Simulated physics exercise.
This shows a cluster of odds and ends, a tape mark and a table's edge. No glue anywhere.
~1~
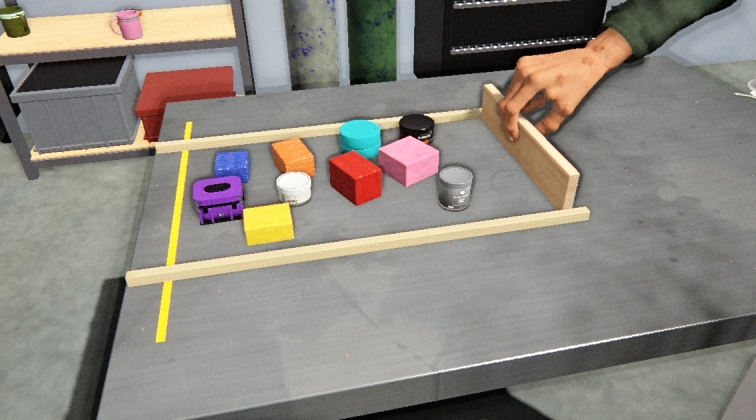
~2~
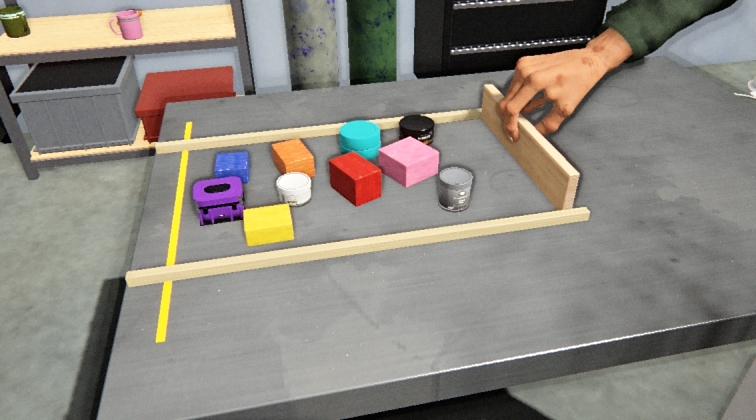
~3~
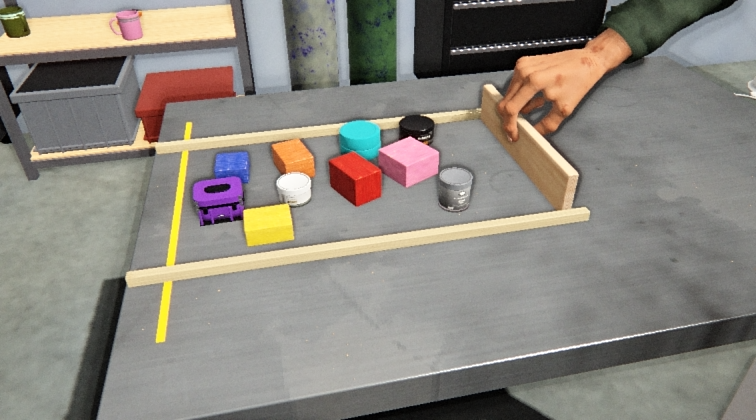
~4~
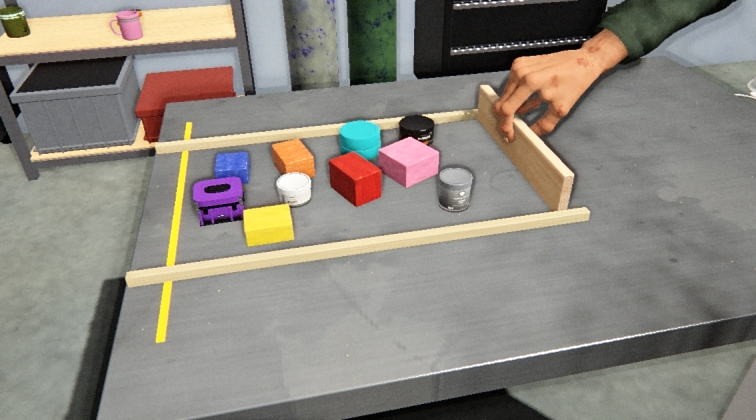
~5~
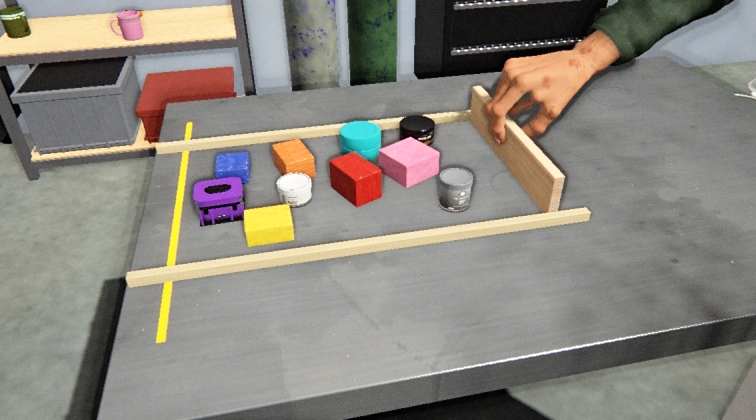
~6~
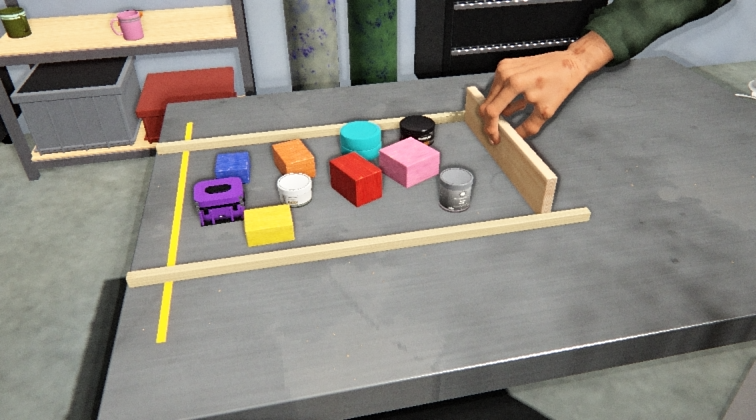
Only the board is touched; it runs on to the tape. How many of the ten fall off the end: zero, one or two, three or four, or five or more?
As it turns out, the number that fall off is five or more.
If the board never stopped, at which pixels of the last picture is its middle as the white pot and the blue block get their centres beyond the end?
Its middle is around (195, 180) and around (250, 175).
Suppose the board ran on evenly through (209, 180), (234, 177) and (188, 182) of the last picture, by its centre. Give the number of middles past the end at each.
Place by place, 3, 1 and 6.
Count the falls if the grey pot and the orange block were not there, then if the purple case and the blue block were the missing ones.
It would be 4 and 4.
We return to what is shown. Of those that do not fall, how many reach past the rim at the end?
2 of them.
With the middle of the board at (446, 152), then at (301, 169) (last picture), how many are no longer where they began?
First 2, then 10.
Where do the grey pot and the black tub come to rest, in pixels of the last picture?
About (151, 239), and the other about (164, 154).
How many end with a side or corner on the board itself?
In contact: 4.
Soon after, none off yet; purple case at rest near (221, 201); blue block at rest near (233, 169); yellow block at rest near (269, 225).
After that, none off yet; purple case displaced a little near (208, 204); blue block displaced about its own width near (211, 171); yellow block moving near (264, 227).
And then, none off yet; purple case displaced well along near (145, 227); blue block tilting well over near (131, 180); yellow block displaced well along near (171, 250).
In the end, the number that fall off is five or more; gone, turquoise lid, orange block, white pot, yellow block, blue block and purple case.
